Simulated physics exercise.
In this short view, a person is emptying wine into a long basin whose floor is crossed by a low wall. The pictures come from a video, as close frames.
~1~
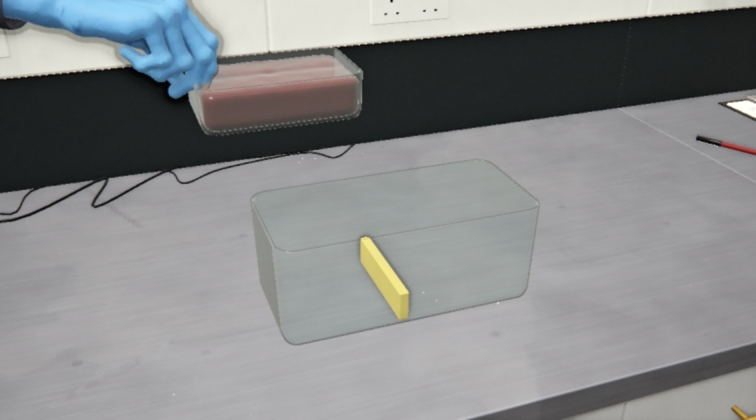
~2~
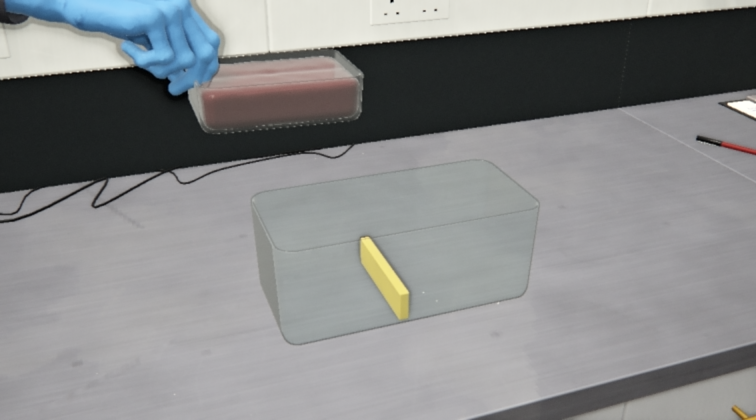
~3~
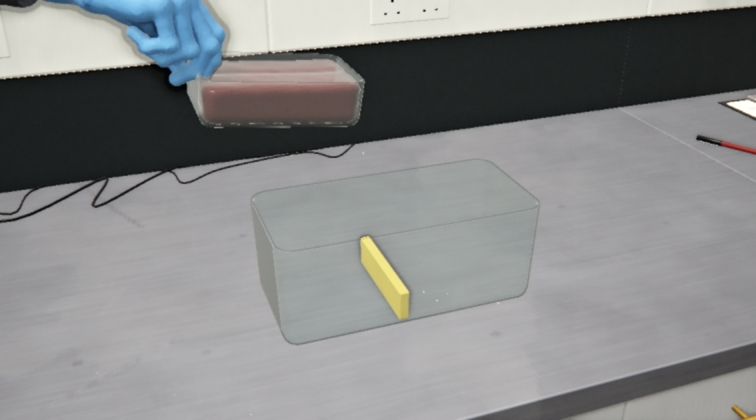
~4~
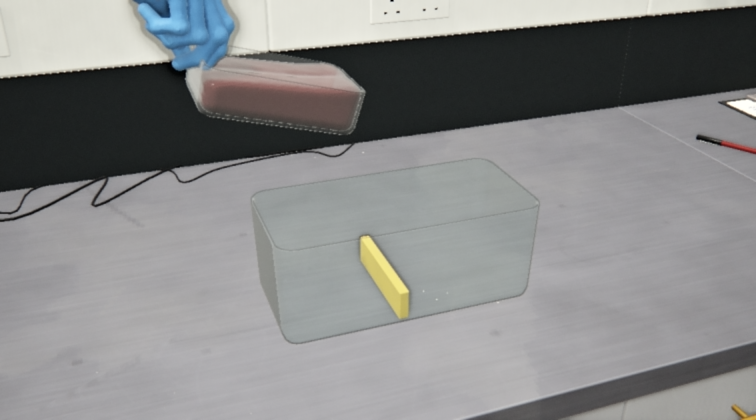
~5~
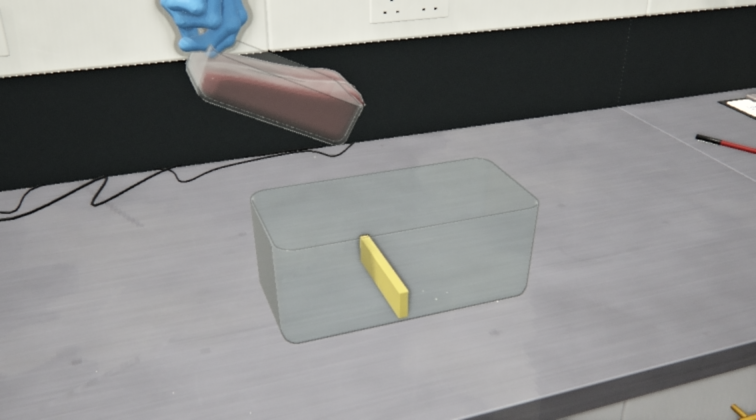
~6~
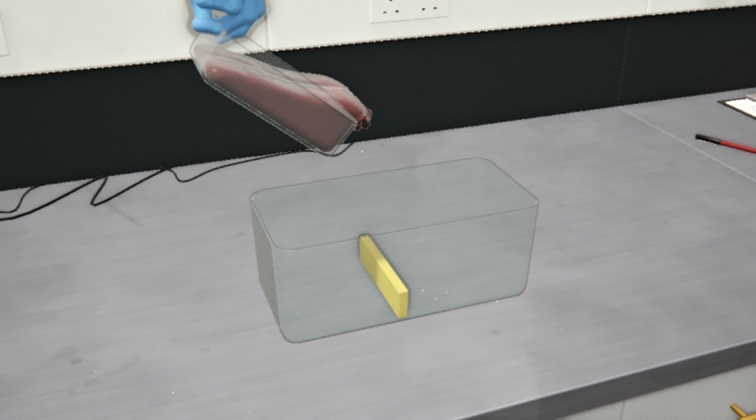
A blue-gloved hand tilted a clear container of dark red liquid down to the right, slowly then further, until the liquid reached over its edge above a long clear basin with a low yellow wall inside.
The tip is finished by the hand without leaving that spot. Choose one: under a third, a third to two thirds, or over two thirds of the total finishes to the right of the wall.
A third to two thirds finishes to the right of the wall.
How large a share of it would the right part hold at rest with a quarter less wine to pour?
About 55 percent.
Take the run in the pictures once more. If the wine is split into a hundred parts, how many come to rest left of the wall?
Something like 35 per cent, roughly.
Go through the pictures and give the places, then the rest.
In the first frame, tilt 0°; pouring edge (348, 61); surface from (193, 81) to (345, 66); the long basin's rim runs from (262, 224) to (513, 182); the wall's top is at (383, 265).
In the second frame, tilt 2°; pouring edge (349, 64); surface from (194, 80) to (345, 67).
In the third frame, tilt 7°; pouring edge (350, 70); surface from (194, 75) to (346, 70).
In the fourth frame, tilt 16°; pouring edge (351, 81); surface from (196, 69) to (348, 74).
In the fifth frame, tilt 27°; pouring edge (348, 95); surface from (195, 63) to (326, 79); 4 per cent is over the edge.
In the sixth frame, tilt 39°; pouring edge (343, 111); surface from (199, 56) to (315, 83); 13 per cent is over the edge.
A moment on, the oblong tub is tipped right over and 8 per cent is still to pour, 24 is left of the wall and 46 right of it.
Next, the oblong tub is tipped right over and 1 per cent is still to pour, 25 is left of the wall and 55 right of it.
Then the oblong tub is tipped right over and 0 per cent is still to pour, 32 is left of the wall and 56 right of it.
Later the oblong tub is tipped right over and 0 per cent is still to pour, 36 is left of the wall and 57 right of it.
Finally, 37 per cent lies left of the wall, 55 right of it and 7 outside.
